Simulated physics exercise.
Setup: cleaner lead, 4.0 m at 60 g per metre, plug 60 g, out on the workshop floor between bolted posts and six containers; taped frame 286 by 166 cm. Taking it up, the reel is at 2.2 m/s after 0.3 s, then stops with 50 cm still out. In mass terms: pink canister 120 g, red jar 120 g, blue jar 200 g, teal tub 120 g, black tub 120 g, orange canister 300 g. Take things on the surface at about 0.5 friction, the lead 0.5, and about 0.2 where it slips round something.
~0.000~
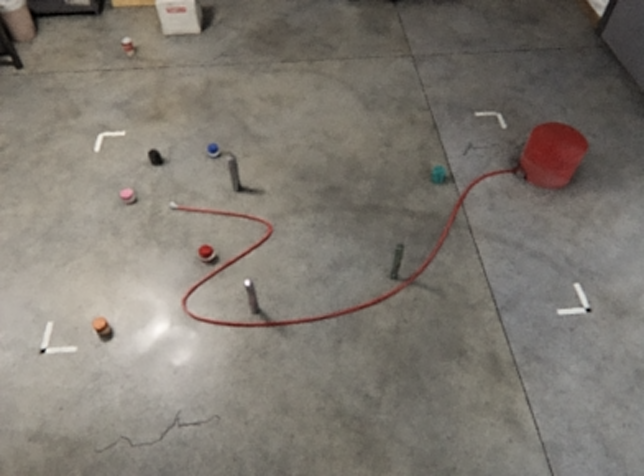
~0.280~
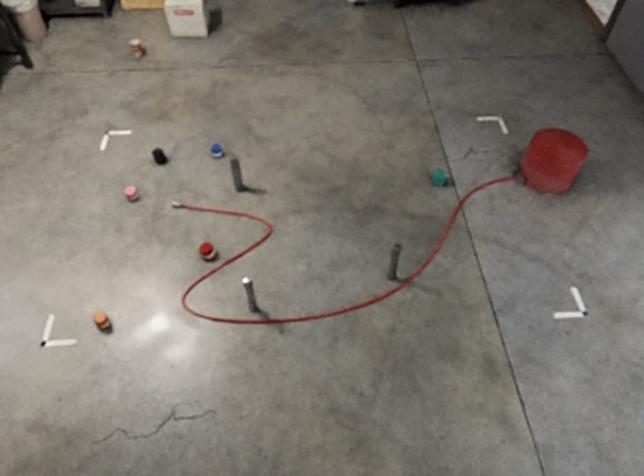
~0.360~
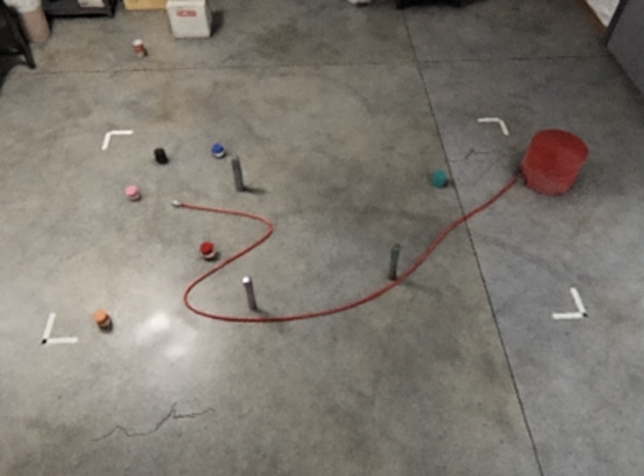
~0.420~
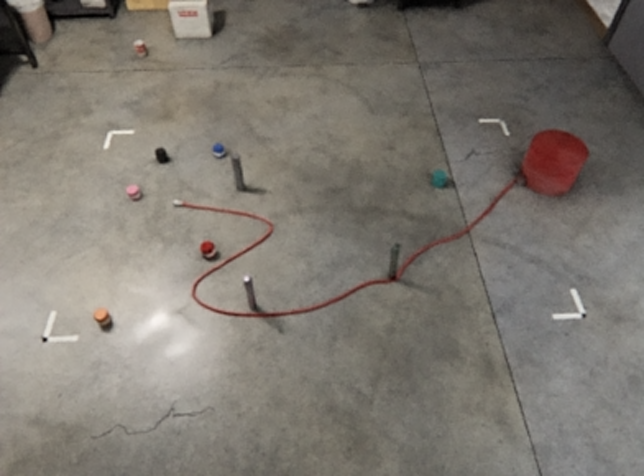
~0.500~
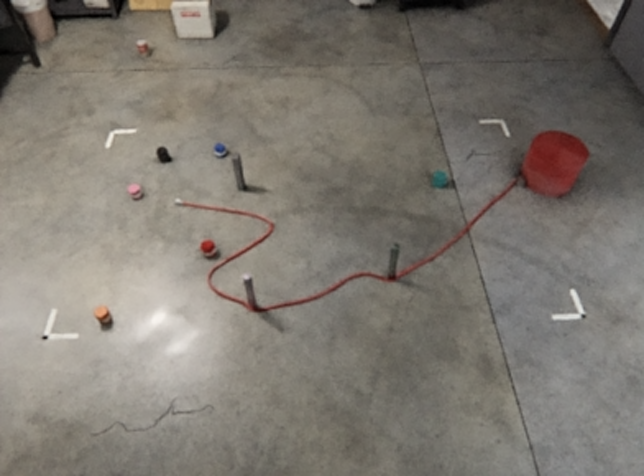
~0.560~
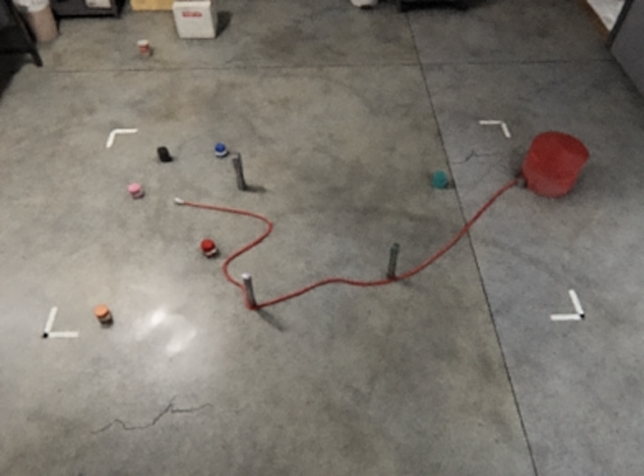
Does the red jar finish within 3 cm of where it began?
No, it ends farther off.
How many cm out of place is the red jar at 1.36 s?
Red jar: 10 cm.
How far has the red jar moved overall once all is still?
Roughly red jar 10 cm.
At 1.0 s, plug at (233, 265); red jar 11 cm off its start.
At 1.4 s, plug at (501, 369); red jar 11 cm off its start.
At 1.8 s, plug at (459, 131); red jar 11 cm off its start at (189, 253).
At 2.2 s, plug at (448, 181); red jar 11 cm off its start.
At 3.0 s, plug at (572, 215); red jar 11 cm off its start at (189, 253), teal tub 16 cm off its start at (417, 169).
